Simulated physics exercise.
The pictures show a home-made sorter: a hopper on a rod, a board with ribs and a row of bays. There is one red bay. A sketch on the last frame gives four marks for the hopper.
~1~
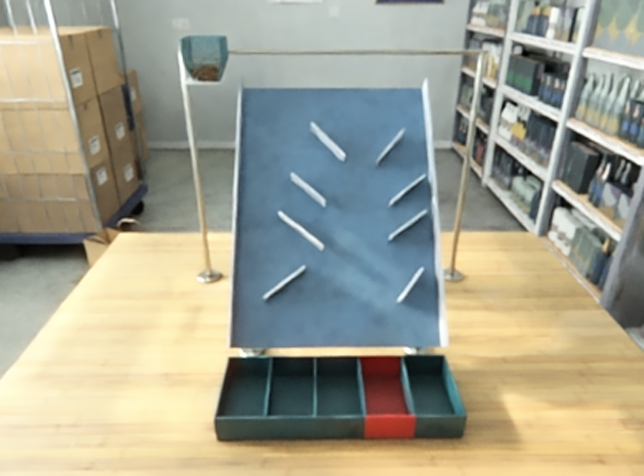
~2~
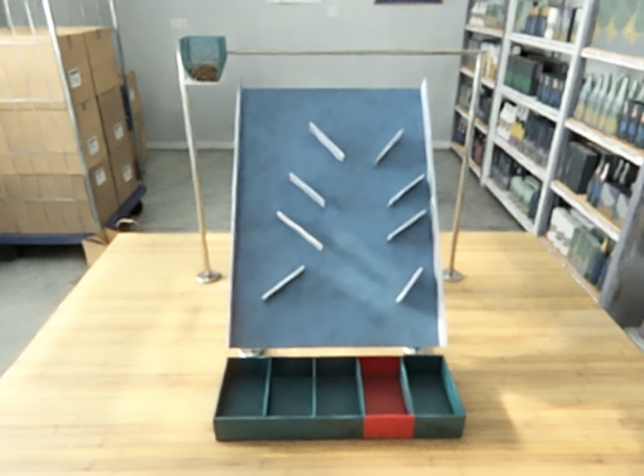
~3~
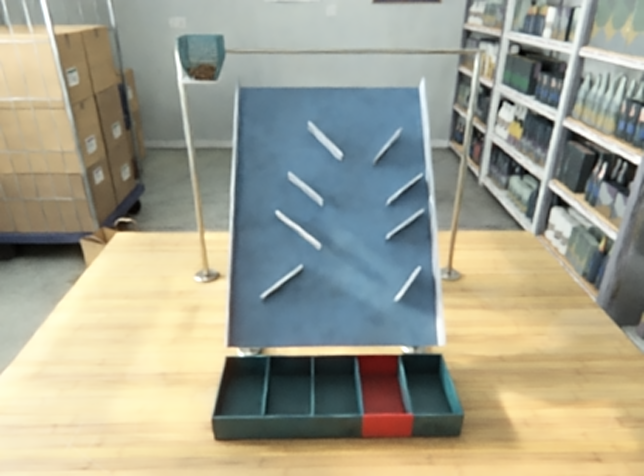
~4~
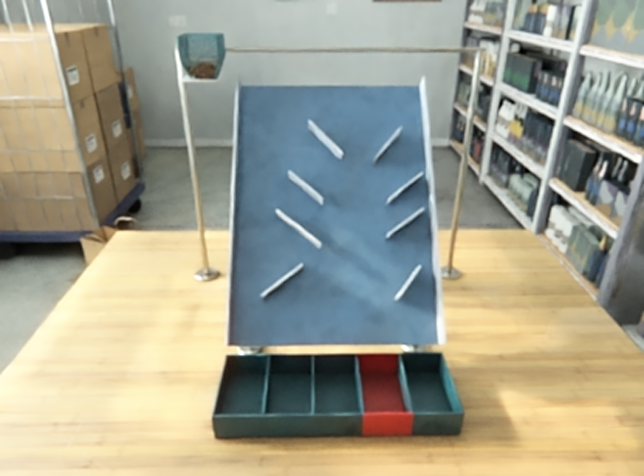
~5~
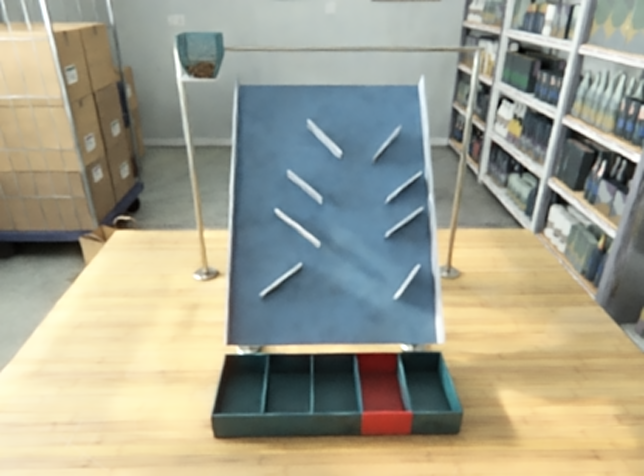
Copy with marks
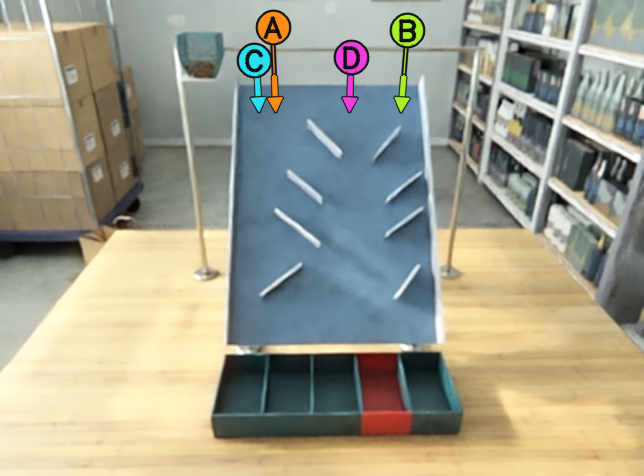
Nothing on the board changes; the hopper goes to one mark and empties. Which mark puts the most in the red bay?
D.
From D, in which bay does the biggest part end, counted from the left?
The fourth.
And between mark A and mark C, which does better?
It is A.
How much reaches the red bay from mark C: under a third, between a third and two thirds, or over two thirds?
Mark C gives under a third.
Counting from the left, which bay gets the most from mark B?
It is the third one.
On the marked copy, mark A meets the board at (275, 106); mark B meets the board at (401, 106); mark C meets the board at (258, 106); mark D meets the board at (349, 106).
With A, about a quarter in the red bay, about half in other bays, about a quarter outside the box.
With B, none in the red bay, most in other bays, about a quarter outside the box.
With C, a small part in the red bay, about two thirds in other bays, about a quarter outside the box.
With D, about half in the red bay, about a quarter in other bays, about a quarter outside the box.
